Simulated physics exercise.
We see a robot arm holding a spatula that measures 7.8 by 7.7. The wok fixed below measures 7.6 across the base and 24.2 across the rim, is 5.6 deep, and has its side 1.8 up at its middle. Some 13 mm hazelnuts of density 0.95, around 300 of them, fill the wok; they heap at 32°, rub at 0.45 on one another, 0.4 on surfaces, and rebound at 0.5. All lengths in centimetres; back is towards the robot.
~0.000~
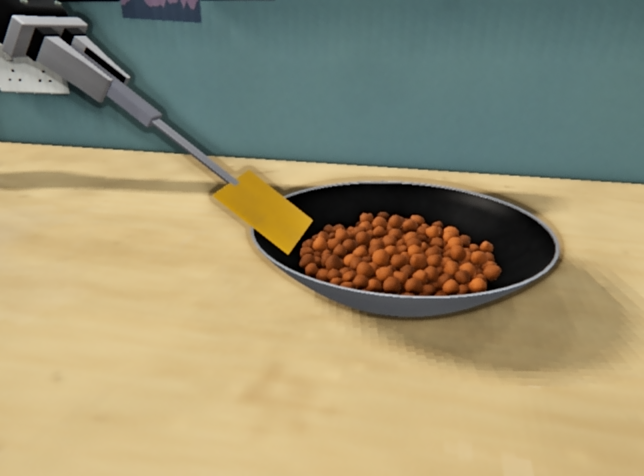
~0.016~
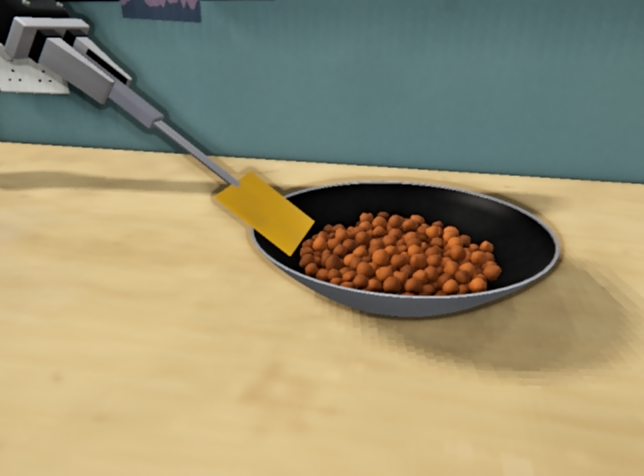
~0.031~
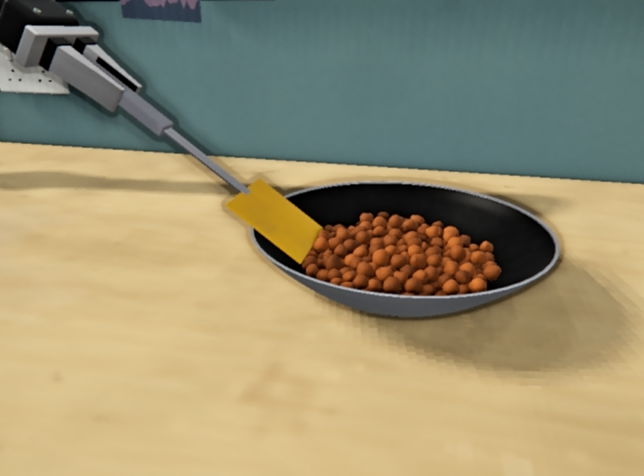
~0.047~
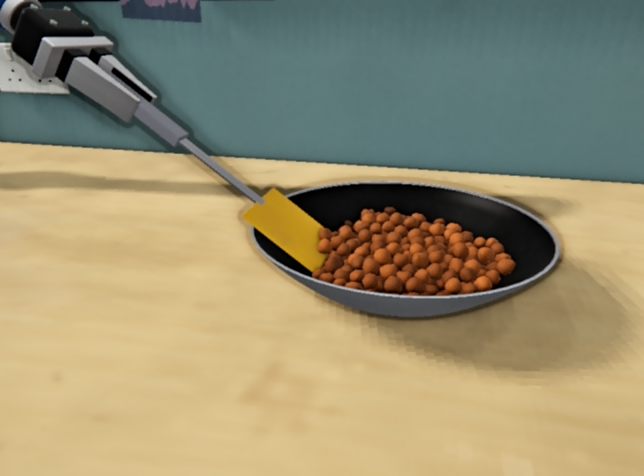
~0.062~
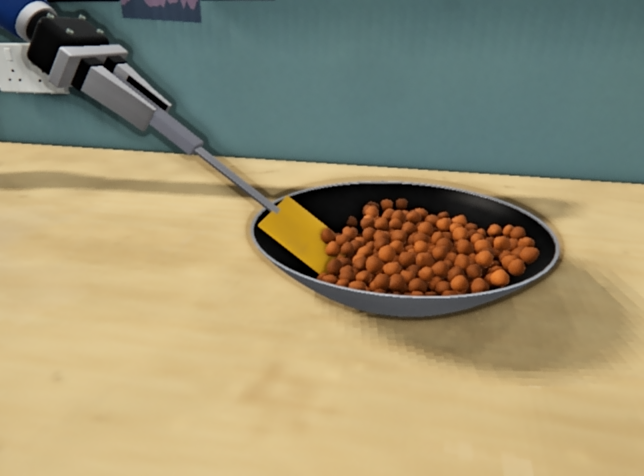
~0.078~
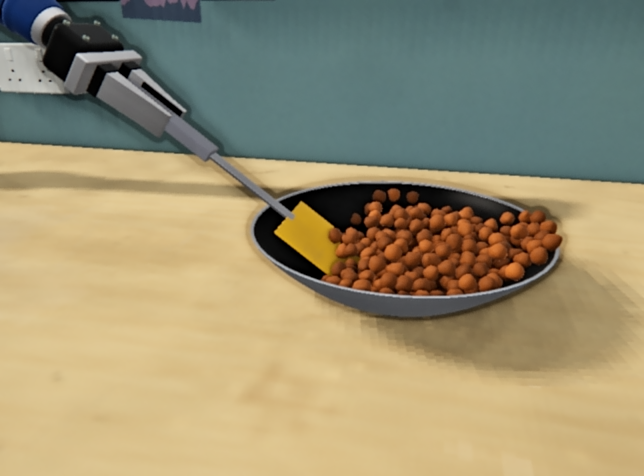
On a wooden worktop, a robot arm sliding a yellow spatula rightward into a dark pan, pushing small orange-brown balls toward the right rim.
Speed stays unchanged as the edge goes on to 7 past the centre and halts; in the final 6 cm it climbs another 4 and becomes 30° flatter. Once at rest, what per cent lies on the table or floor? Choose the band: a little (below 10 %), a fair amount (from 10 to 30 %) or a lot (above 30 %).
It is a lot, above 30 %.
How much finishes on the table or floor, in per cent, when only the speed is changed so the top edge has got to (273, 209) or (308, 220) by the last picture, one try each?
Some 25 and 50 per cent.
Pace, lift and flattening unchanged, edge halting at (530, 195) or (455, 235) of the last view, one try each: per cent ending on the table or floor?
Respectively about 60 and 15 percent end on the table or floor.
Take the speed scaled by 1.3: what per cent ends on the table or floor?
Something close to 45 per cent ends up on the table or floor.
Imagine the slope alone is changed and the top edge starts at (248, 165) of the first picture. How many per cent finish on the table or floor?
Around 40 percent ends up on the table or floor.
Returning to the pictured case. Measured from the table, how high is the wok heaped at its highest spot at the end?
Some 5.0 cm above the table.
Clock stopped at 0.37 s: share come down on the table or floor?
Estimate: About 30 percent.
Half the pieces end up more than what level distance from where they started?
Near 8 cm, measured level.
By 0.12 s, sloping 36°, highest piece 9 above the table; 286 in the wok, 13 on the blade or in flight.
By 0.15 s, sloping 23°, highest piece 11 above the table; 277 in the wok, 22 on the blade or in flight.
By 0.37 s, sloping 6°, highest piece 10 above the table; 184 in the wok, 83 on the table or floor, 32 on the blade or in flight.
By 1.42 s, sloping 6°, highest piece 5 above the table; 183 in the wok, 116 on the table or floor.
Final count, 183 in the wok, 116 on the table or floor. That is 39 % on the table or floor.
